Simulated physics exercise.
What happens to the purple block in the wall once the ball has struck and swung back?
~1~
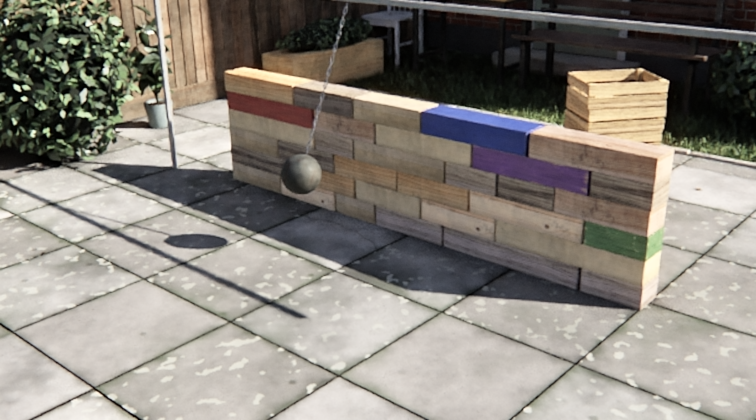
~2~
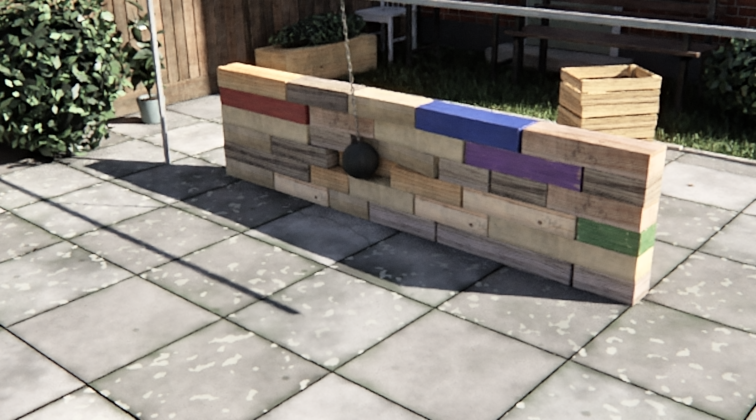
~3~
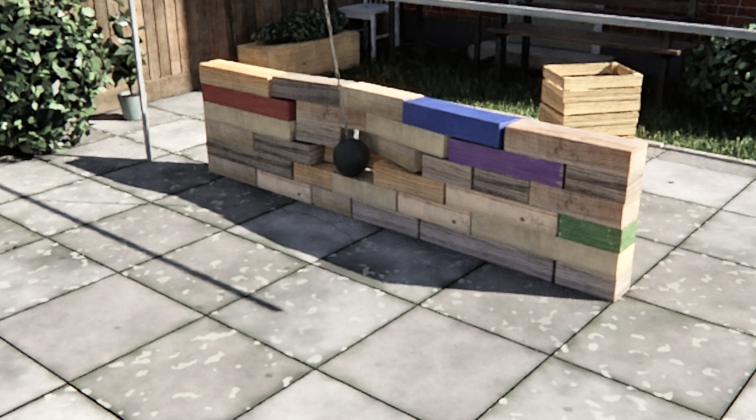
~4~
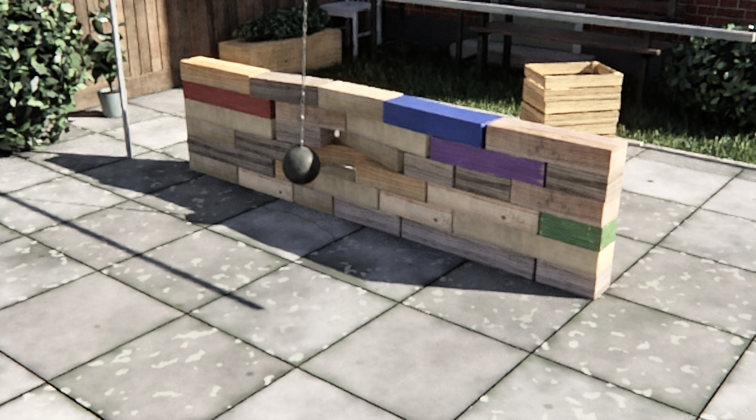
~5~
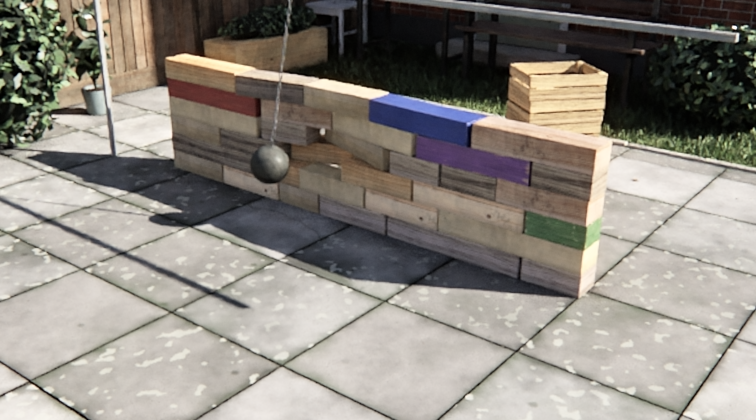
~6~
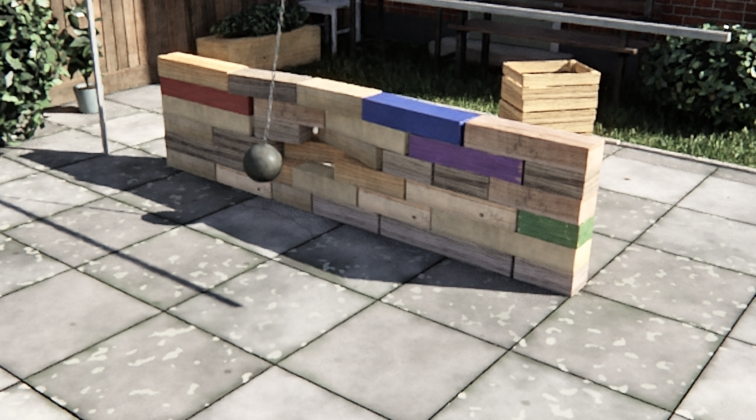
The purple block stays up at its own level in the wall, even though some blocks near the point of impact are pushed out of line.
